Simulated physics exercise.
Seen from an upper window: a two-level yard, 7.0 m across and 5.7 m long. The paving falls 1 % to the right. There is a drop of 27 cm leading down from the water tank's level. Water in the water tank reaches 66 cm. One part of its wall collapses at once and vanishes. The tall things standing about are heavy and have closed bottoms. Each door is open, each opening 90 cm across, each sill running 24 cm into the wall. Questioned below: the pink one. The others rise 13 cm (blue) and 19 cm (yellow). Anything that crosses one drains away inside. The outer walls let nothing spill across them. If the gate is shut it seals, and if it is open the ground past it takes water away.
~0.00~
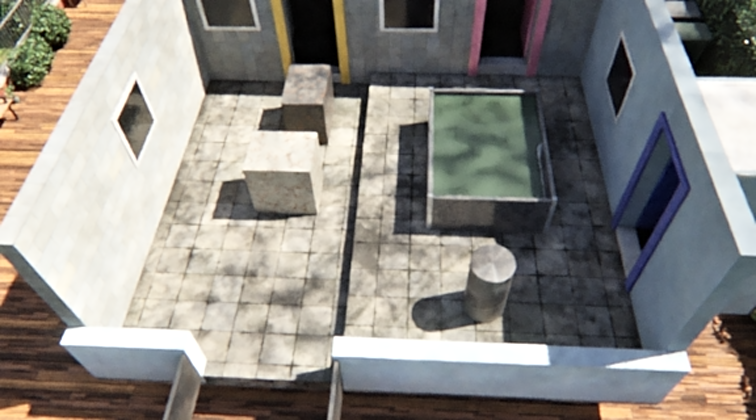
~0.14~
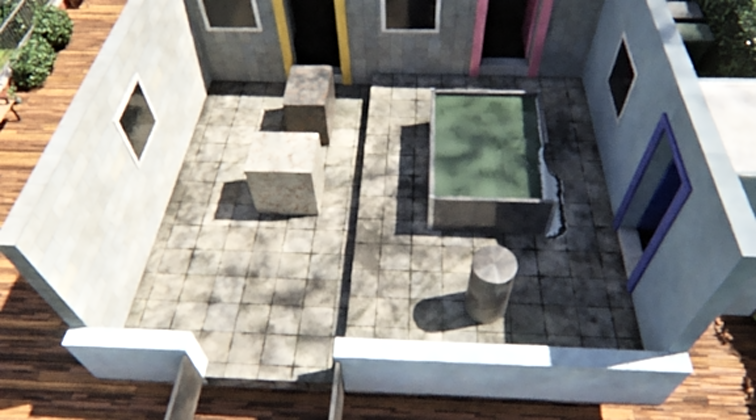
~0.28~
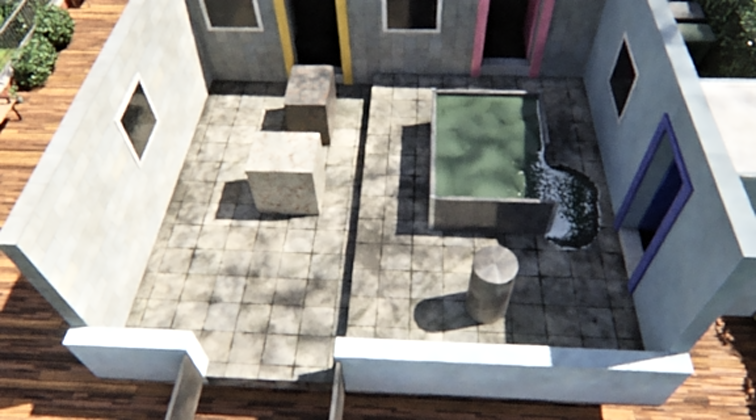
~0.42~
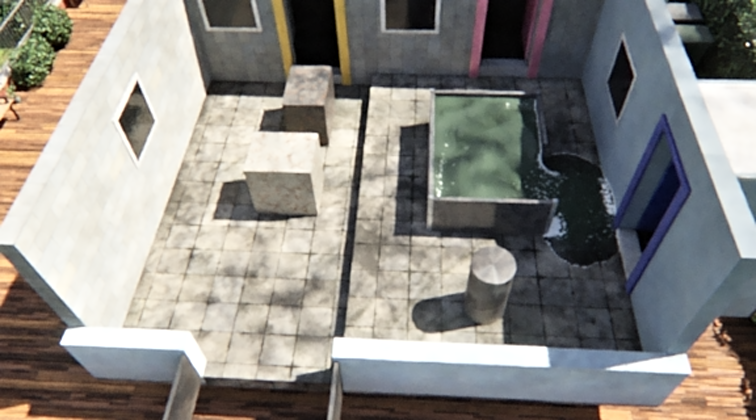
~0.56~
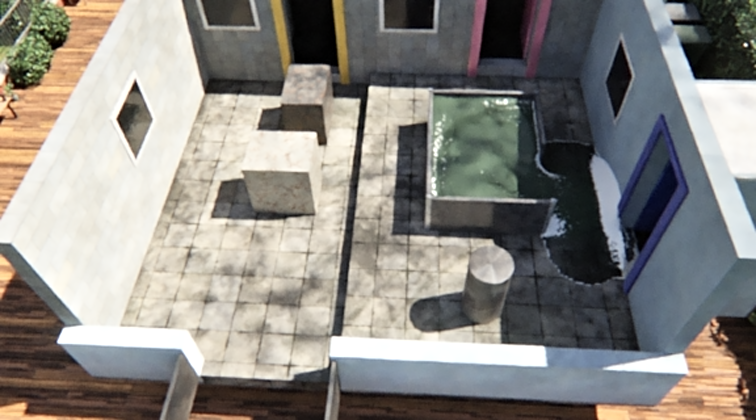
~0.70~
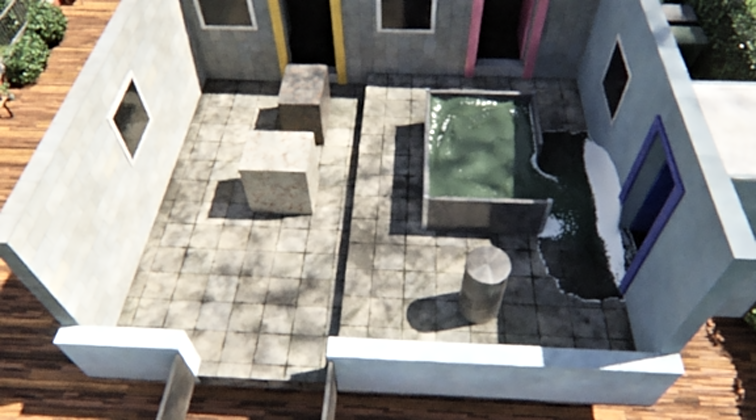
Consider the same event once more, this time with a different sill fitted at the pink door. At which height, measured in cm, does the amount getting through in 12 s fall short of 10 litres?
From about 15 cm upwards.
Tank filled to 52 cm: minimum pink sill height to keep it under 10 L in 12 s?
Roughly 11.0 cm high.
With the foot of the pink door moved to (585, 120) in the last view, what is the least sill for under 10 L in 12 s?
Around 11.5 cm would do it.
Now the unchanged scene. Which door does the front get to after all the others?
It's the yellow door.
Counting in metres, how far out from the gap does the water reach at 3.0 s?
4.2 m.
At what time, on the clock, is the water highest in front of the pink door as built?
Around 2.4 s.
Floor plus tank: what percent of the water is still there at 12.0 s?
Some 86 %.
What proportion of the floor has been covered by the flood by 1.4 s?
I'd say near 15 percent.
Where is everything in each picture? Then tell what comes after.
The first picture shows the water tank at (487, 144) is whole and still, 66 cm deep; the pink door at (509, 28) is dry.
In the second picture, water pours out at (543, 191) and has run 0.3 m, to (562, 227); about 9 cm deep outside, 66 cm at the back.
In the third picture, the front is at (594, 200), 0.8 m from the gap at (543, 193); 1.0 m2 of floor is wet, 66 cm left at the back.
In the fourth picture, the front is at (600, 170), 1.1 m from the gap at (541, 195); 1.8 m2 of floor is wet, 64 cm left at the back.
In the fifth picture, water pours out at (539, 194) and has run 1.3 m, to (630, 256); about 10 cm deep outside, 57 cm at the back.
In the sixth picture, water pours out at (536, 194) and has run 1.4 m, to (622, 294); about 10 cm deep outside, 56 cm at the back; the pink door at (506, 30), 3.0 m from the gap, is still 2.0 m from the nearest water.
After 1.4 s water covers 15 % of the floor, deepest (51 cm) near (597, 214); it has not reached the pink door.
After 3.0 s water covers 35 % of the floor, deepest (32 cm) near (595, 205); 16 cm at the pink door, 1 litre in over its 21 cm sill.
After 12.0 s water covers 95 % of the floor, deepest (10 cm) near (355, 172); 6 cm at the pink door, 1 litre in over its 21 cm sill.
At the pink door as built, the water arrived by 1.8 s and peaked near 19 cm at 2.4 s.
With a sill of 12.5 cm, 23 litres would have come in within the 12 s; with 16.5 cm, 7 litres. So under 10 litres takes about 15 cm.
